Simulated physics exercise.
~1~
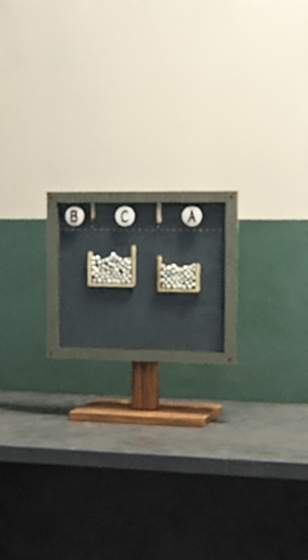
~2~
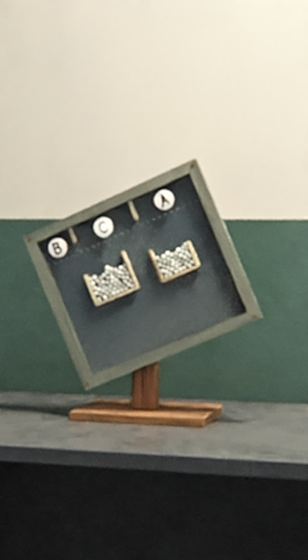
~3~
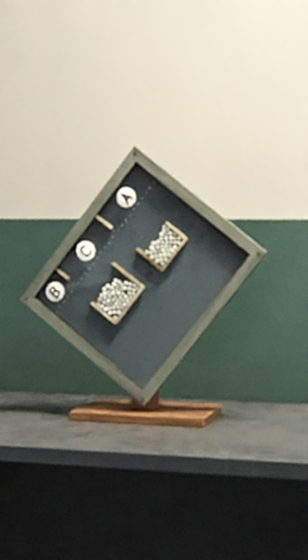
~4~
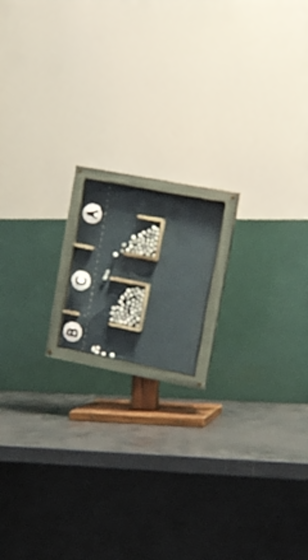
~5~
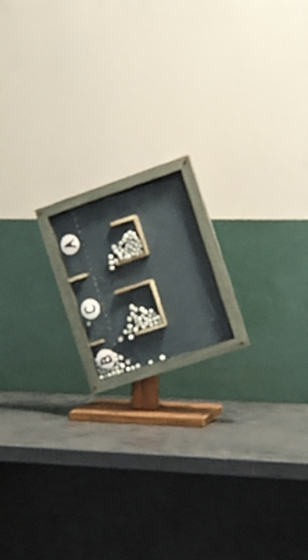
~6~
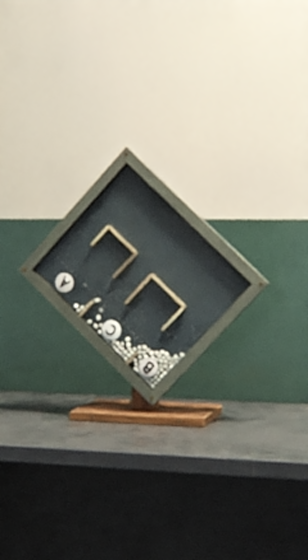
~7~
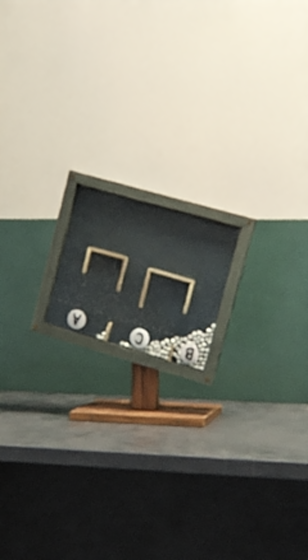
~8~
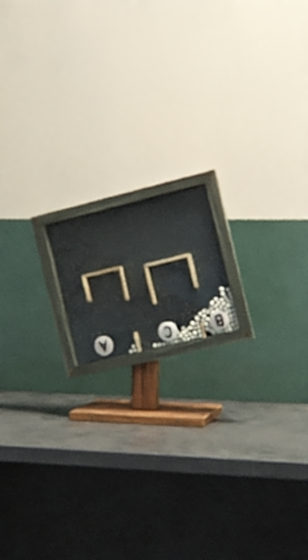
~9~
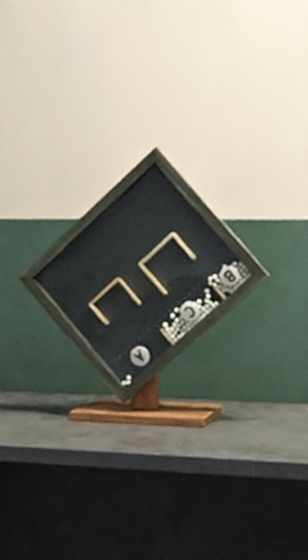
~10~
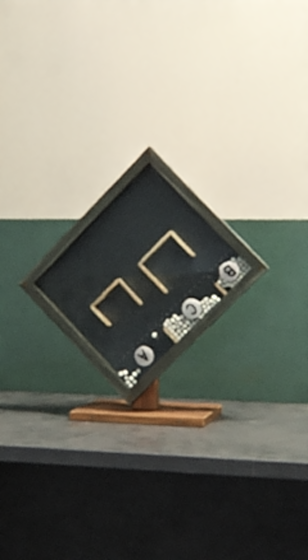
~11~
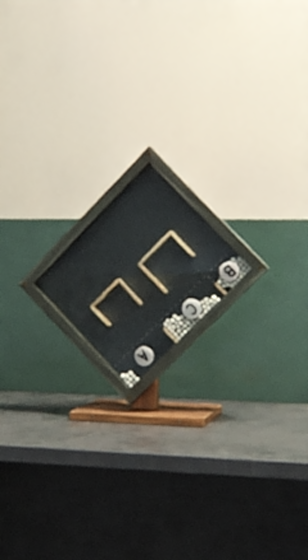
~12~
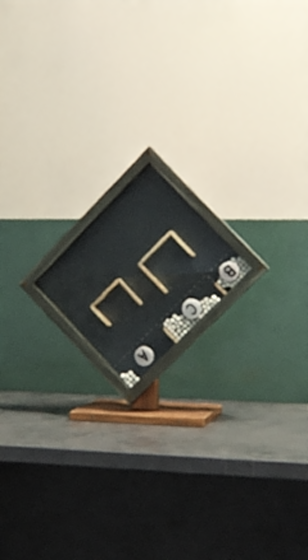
A square, dark-faced shadow box with a grey-green frame stands on a wooden base on a grey ledge, seen from the front by a still camera against a cream and green wall. White pills fill two small trays below round labels B, C and A. The box turns anticlockwise, and the pills heap against the tray sides, then spill out toward the labelled edge. As it turns upside down, they slide into the right corner around B. It keeps turning and stops tilted, with most pills resting around C, fewer by B and a few near A.
